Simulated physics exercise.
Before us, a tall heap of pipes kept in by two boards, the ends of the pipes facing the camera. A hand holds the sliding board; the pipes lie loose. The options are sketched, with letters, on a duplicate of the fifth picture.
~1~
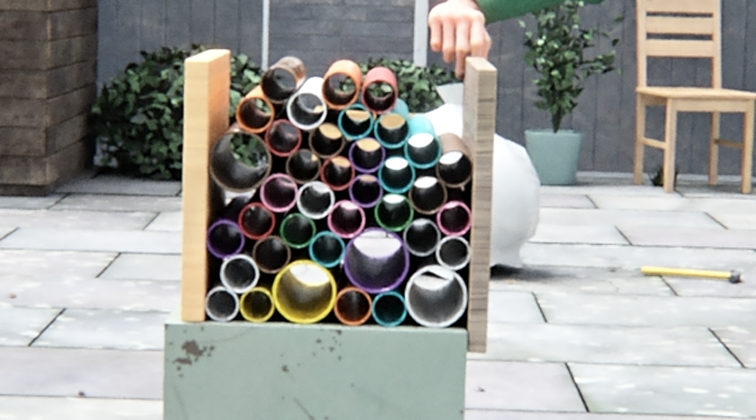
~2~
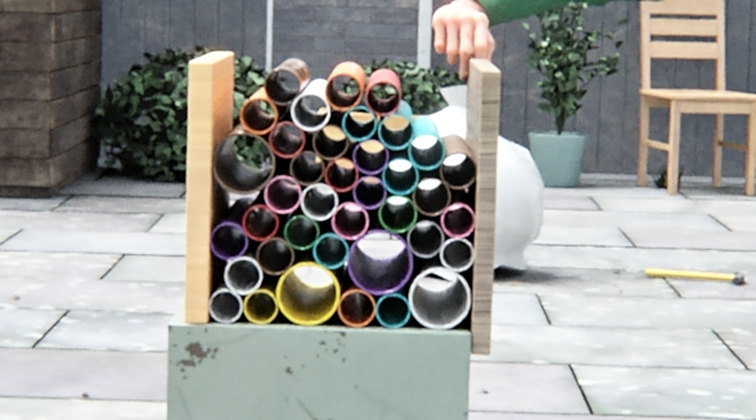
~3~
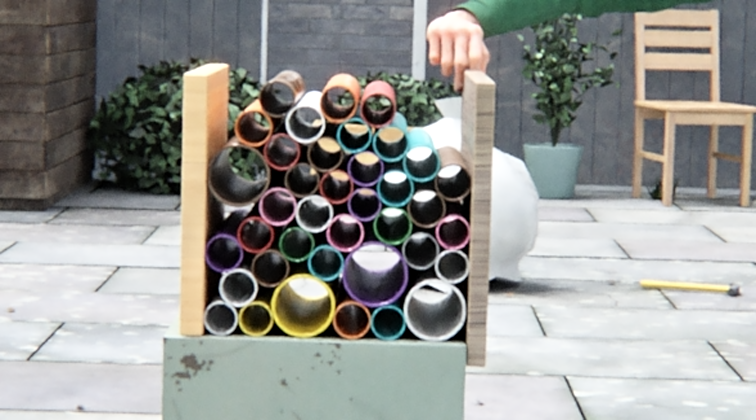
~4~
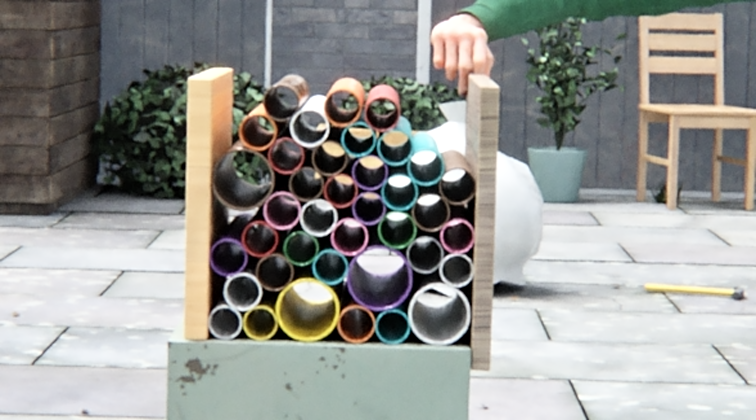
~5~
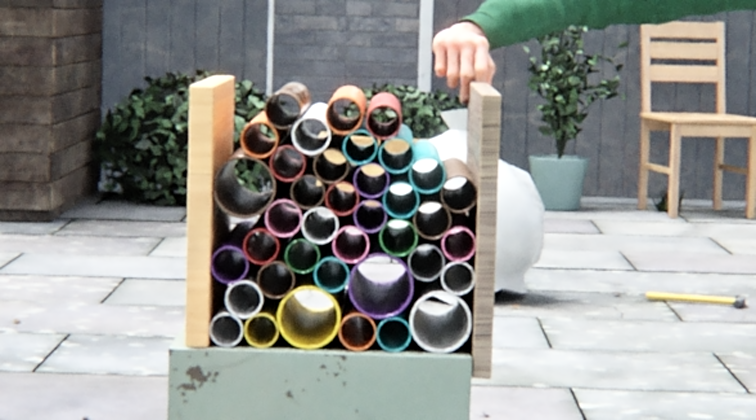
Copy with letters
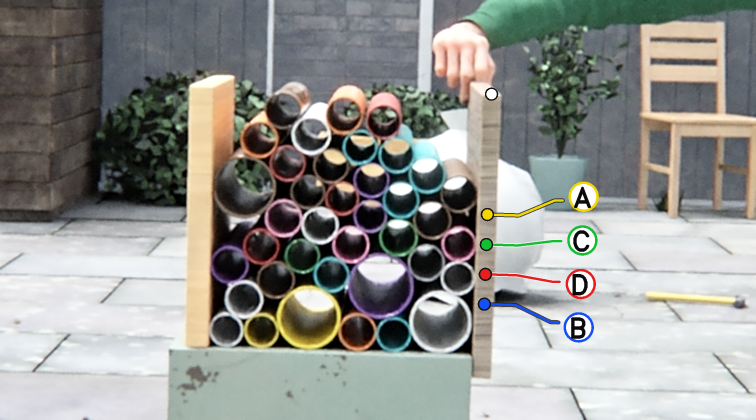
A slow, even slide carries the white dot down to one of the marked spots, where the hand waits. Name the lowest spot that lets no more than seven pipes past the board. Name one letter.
No lower than C.
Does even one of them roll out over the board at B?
Yes.
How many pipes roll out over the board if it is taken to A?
At A the number is none.
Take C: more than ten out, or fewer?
It loses fewer than ten.
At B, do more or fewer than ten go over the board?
At B, more than ten.
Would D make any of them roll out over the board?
Yes.
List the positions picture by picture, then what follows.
A white pipe (436, 296); a turquoise pipe (327, 249); a pink pipe (454, 219), in the first picture.
A pink pipe (458, 221); a red pipe (261, 222), in the second picture.
A turquoise pipe (422, 164); a turquoise pipe (355, 136), in the third picture.
An orange pipe (258, 132); side board (478, 211), in the fourth picture.
A white pipe (227, 329); a white pipe (441, 322); a turquoise pipe (332, 275), in the fifth picture.
On the copy, A at (488, 214); B at (485, 304); C at (487, 245); D at (486, 274); the white dot at (492, 94).
On C. First, top of the board (479, 167).
Then, top of the board (476, 243).
Finally, top of the board (476, 244), about four out over the board.
By contrast, A none out over the board; B more than seven out over the board; D more than seven out over the board.
